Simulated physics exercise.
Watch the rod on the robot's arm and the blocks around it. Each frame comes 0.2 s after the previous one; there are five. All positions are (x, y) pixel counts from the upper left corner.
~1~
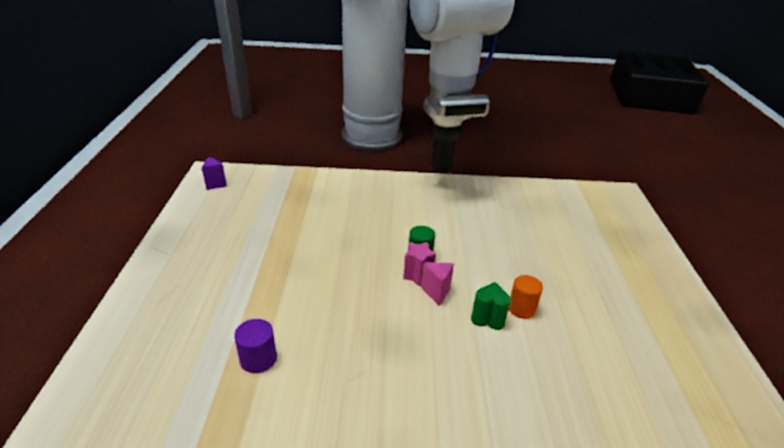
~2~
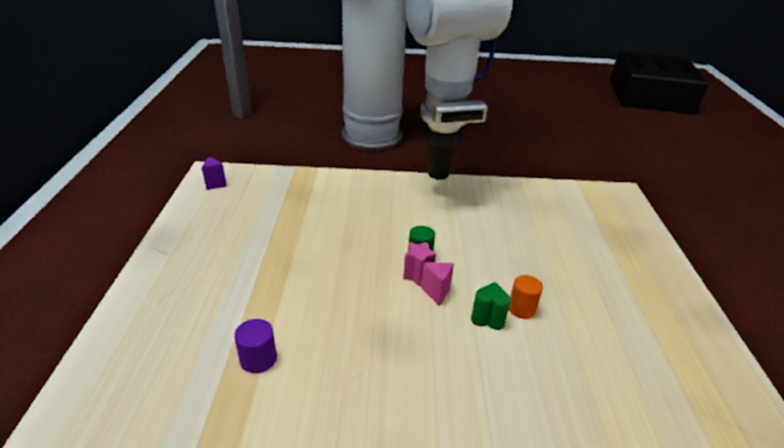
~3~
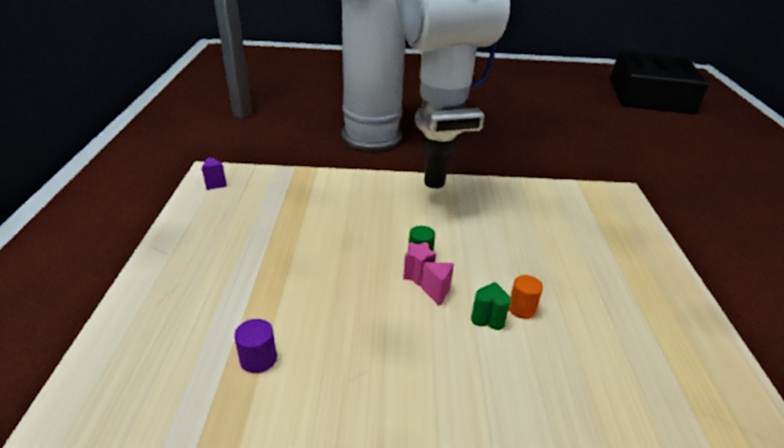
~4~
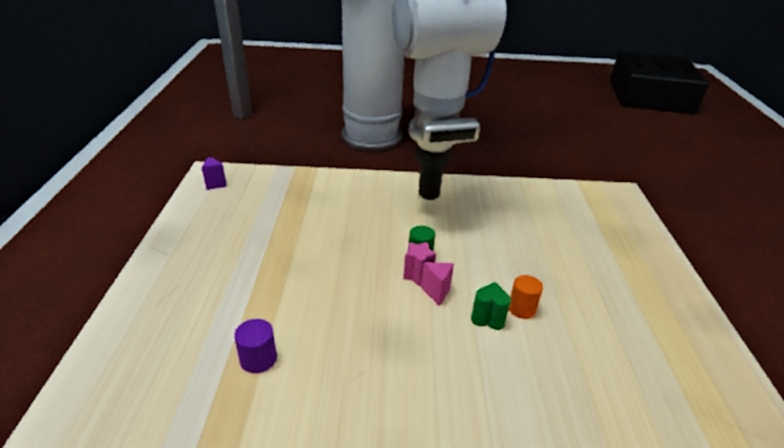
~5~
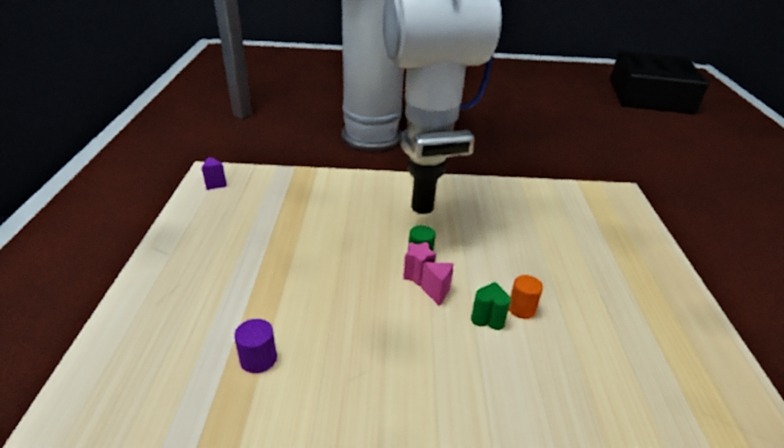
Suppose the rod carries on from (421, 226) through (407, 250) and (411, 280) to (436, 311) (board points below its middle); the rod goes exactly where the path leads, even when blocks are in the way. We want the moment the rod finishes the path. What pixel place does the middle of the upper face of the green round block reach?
It ends at (435, 243).
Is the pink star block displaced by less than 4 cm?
I expect not.
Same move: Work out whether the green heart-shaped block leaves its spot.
Answer: Moved.
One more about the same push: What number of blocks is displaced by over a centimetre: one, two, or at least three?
I'm going with three or more.
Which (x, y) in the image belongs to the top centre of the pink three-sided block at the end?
It should be at (485, 311) by then.
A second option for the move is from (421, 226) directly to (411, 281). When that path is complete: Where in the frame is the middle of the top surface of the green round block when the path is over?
At roughly (419, 275).
On the path given first. One third of the way, rod at (408, 233); pink star block at (423, 254), turned 20° clockwise; green round block at (426, 238).
Two thirds of the way, rod at (413, 263); pink star block at (435, 266), turned 25° clockwise; green round block at (435, 243); pink three-sided block at (452, 281).
At the end, rod at (439, 292); pink star block at (465, 295), turned 15° clockwise; green round block at (435, 243); pink three-sided block at (485, 311), turned 20° anticlockwise; green heart-shaped block at (508, 302), turned 55° anticlockwise.
